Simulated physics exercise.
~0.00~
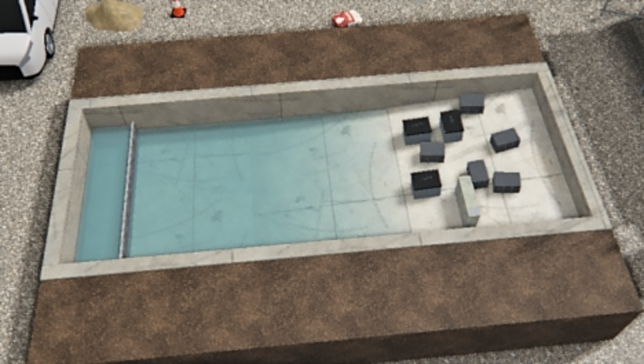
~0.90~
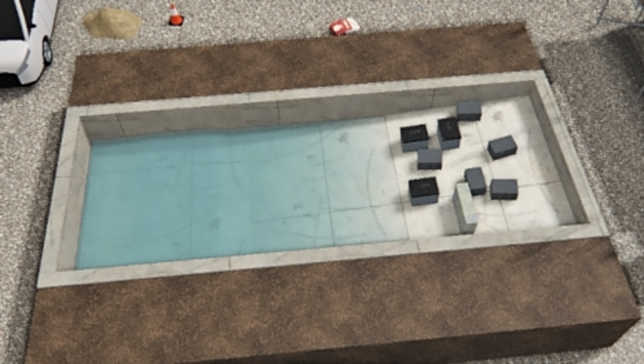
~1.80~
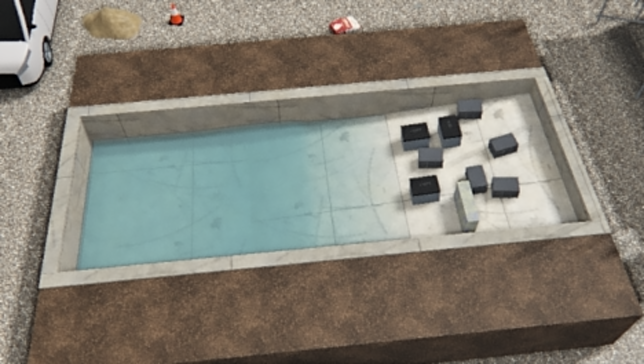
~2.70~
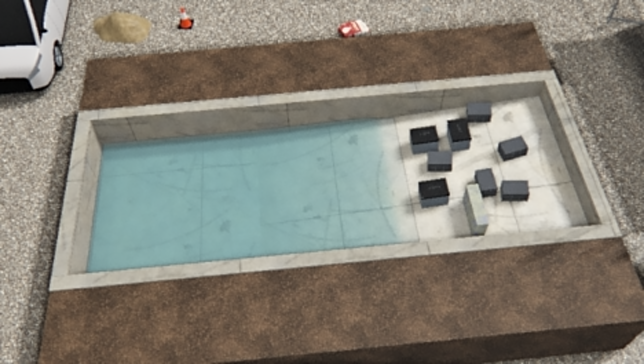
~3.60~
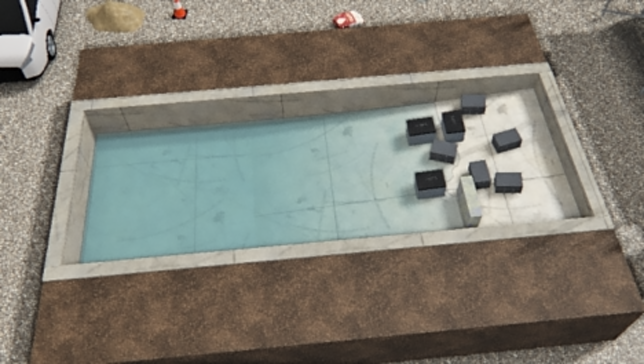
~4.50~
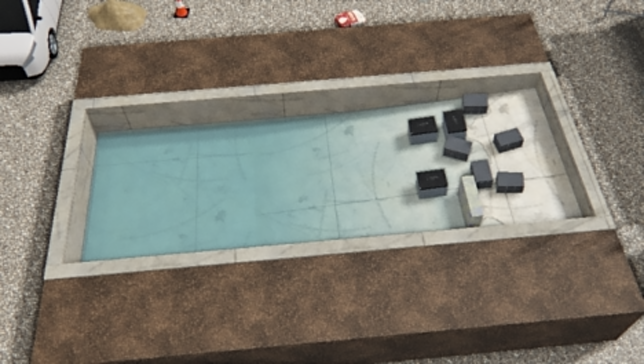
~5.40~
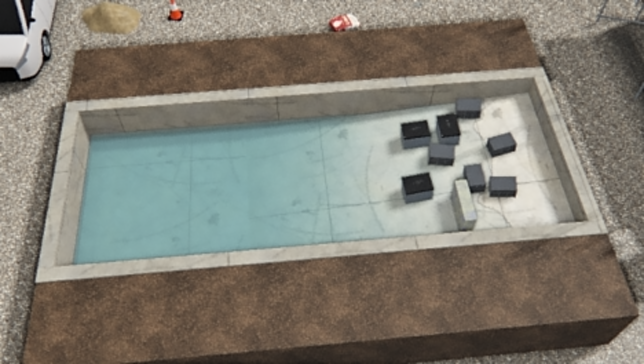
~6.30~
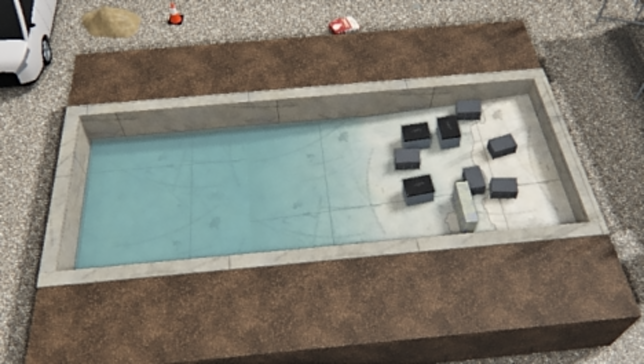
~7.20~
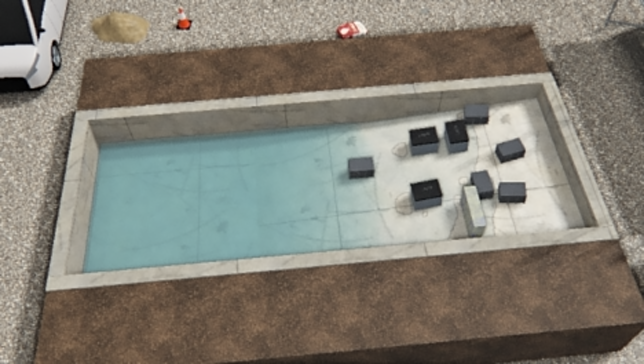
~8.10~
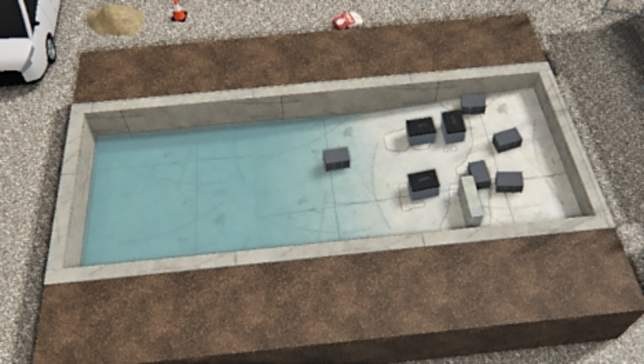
The video shows a concrete basin with shallow water and dark boxes on its sloping right end. A barrier at the left is removed, water spreads up the slope around them, and one box shifts slightly right, then drifts left, ending apart from the rest near the middle.
